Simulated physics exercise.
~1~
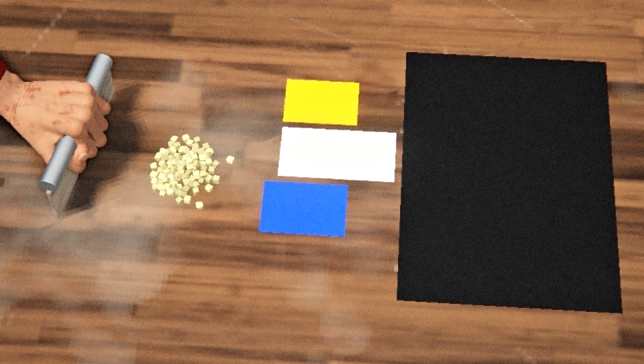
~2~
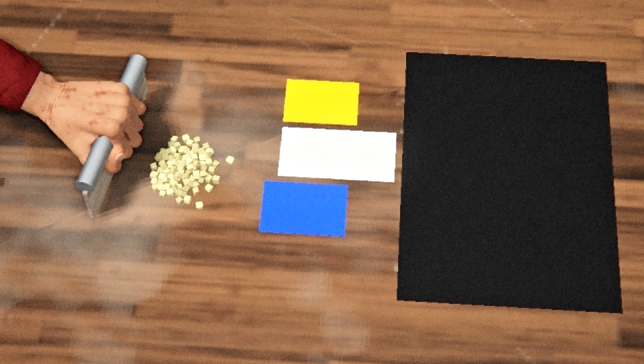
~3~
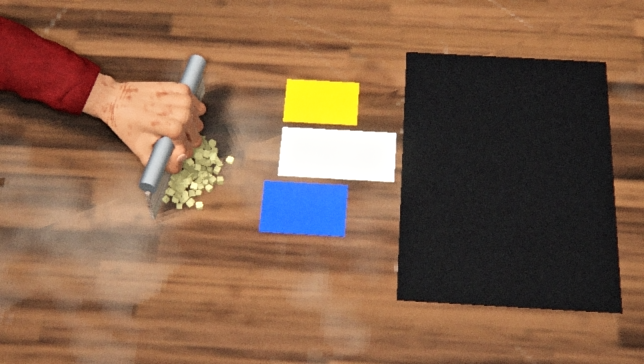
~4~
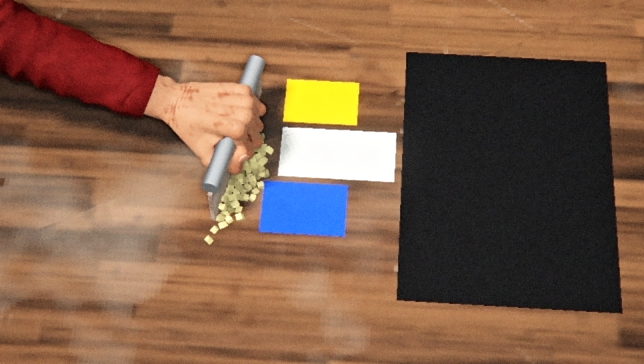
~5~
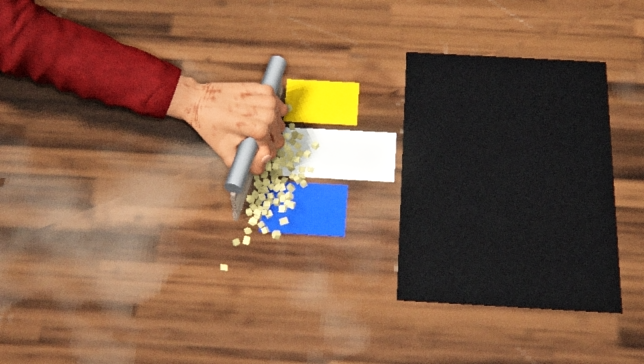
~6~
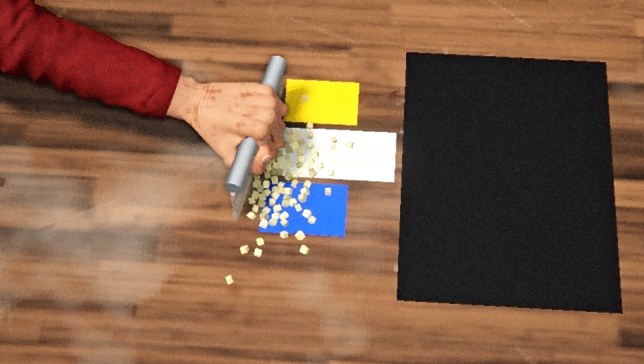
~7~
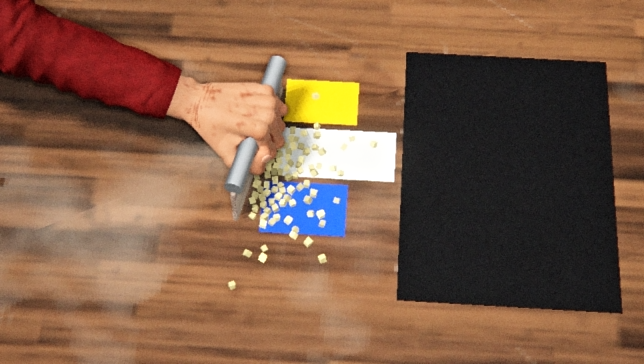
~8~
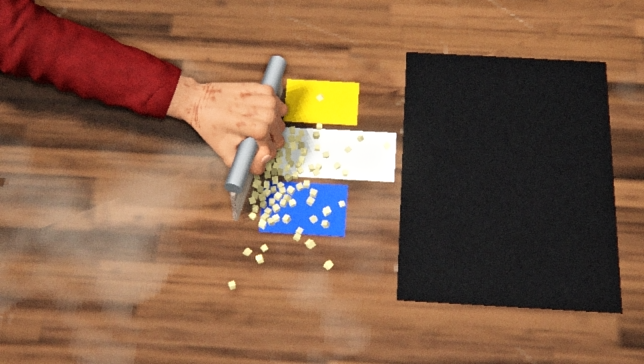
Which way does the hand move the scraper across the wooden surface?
The hand moves the scraper to the right, into the pile of pale cubes, and then stops beside the coloured sheets.
A hand pushes a scraper into pale cubes, scattering them rightward over blue and white sheets.
